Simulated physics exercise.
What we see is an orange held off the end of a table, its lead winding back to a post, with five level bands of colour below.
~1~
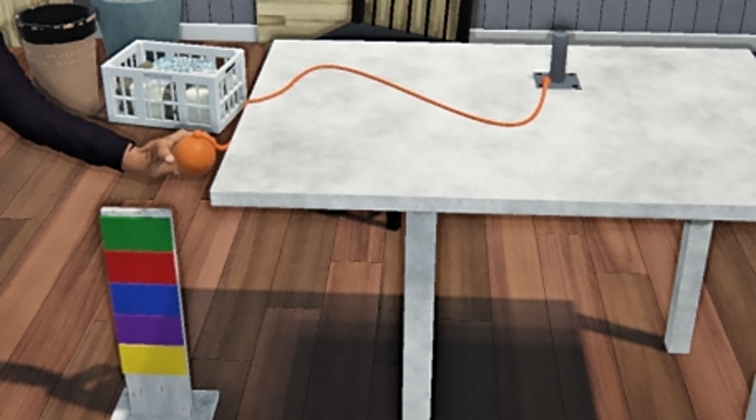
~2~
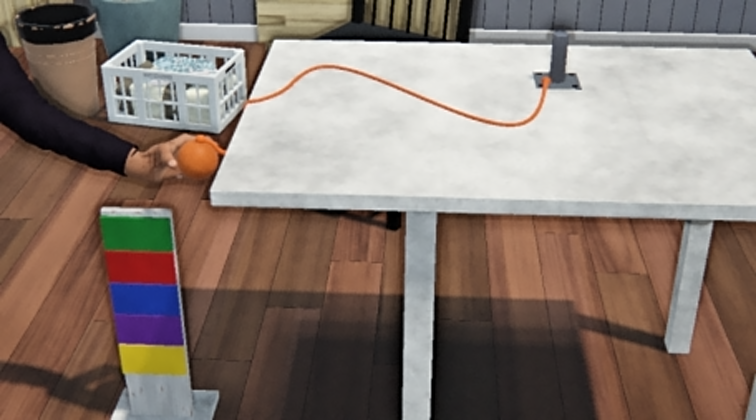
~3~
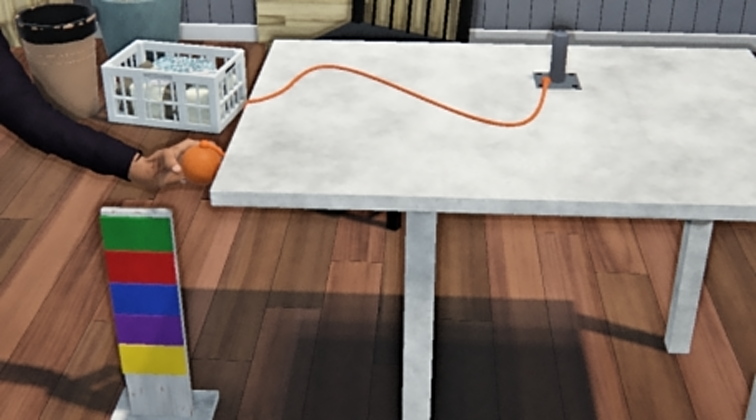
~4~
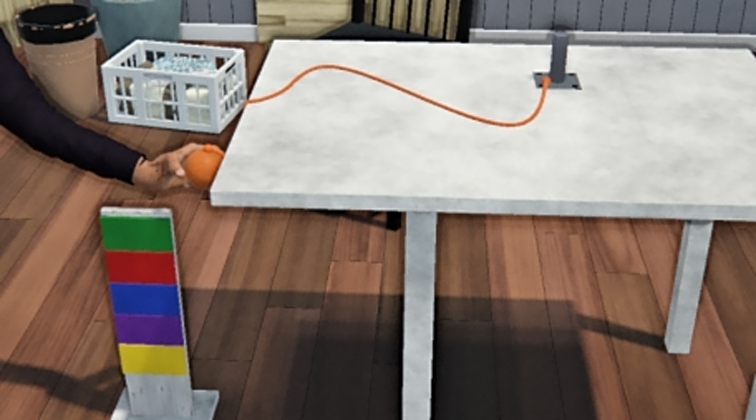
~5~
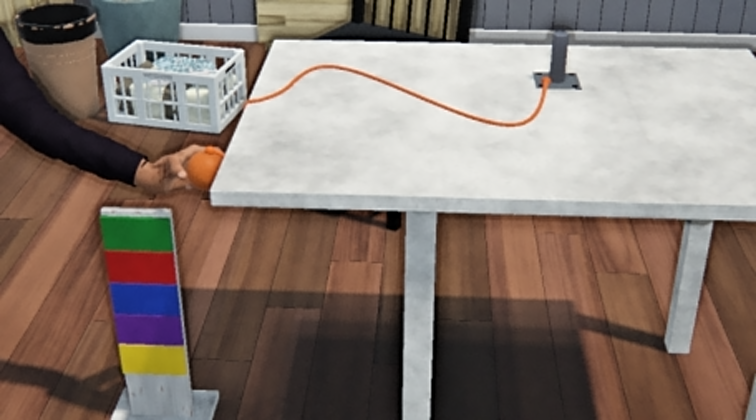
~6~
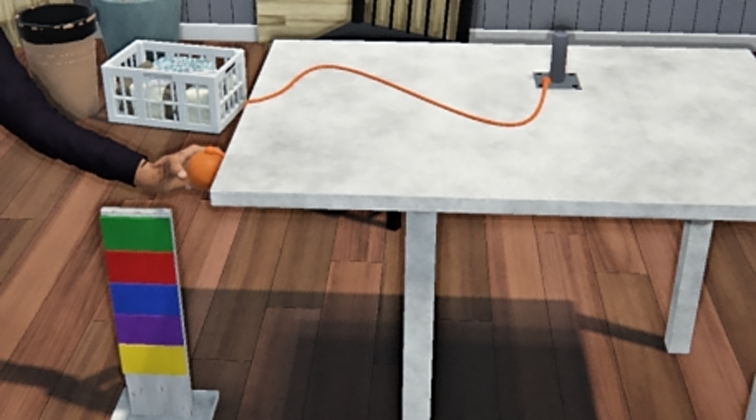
We see a hand holding an orange ball beside the left end of a pale table, an orange cord winding back to a post, above five coloured bands; the hand shifts slightly right and down, then stays still.
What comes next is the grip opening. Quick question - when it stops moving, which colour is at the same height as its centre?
I would say yellow.
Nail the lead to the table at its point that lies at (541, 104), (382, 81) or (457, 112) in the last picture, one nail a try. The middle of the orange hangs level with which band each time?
Taking the three tries in turn, you'd get purple, red and blue.
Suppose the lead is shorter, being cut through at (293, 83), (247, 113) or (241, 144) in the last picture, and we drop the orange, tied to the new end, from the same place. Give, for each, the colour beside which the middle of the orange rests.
Try by try: Green; blue; purple.
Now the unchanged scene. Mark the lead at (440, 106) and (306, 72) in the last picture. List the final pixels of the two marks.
(345, 97) for the first, (253, 189) for the second.
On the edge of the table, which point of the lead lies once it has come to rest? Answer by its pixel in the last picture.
Approx. (370, 77).
Early on, orange near (246, 352); level with yellow.
Midway, orange near (280, 354); level with yellow.
Finally, orange near (269, 356); level with yellow. Its middle rests at the yellow band.
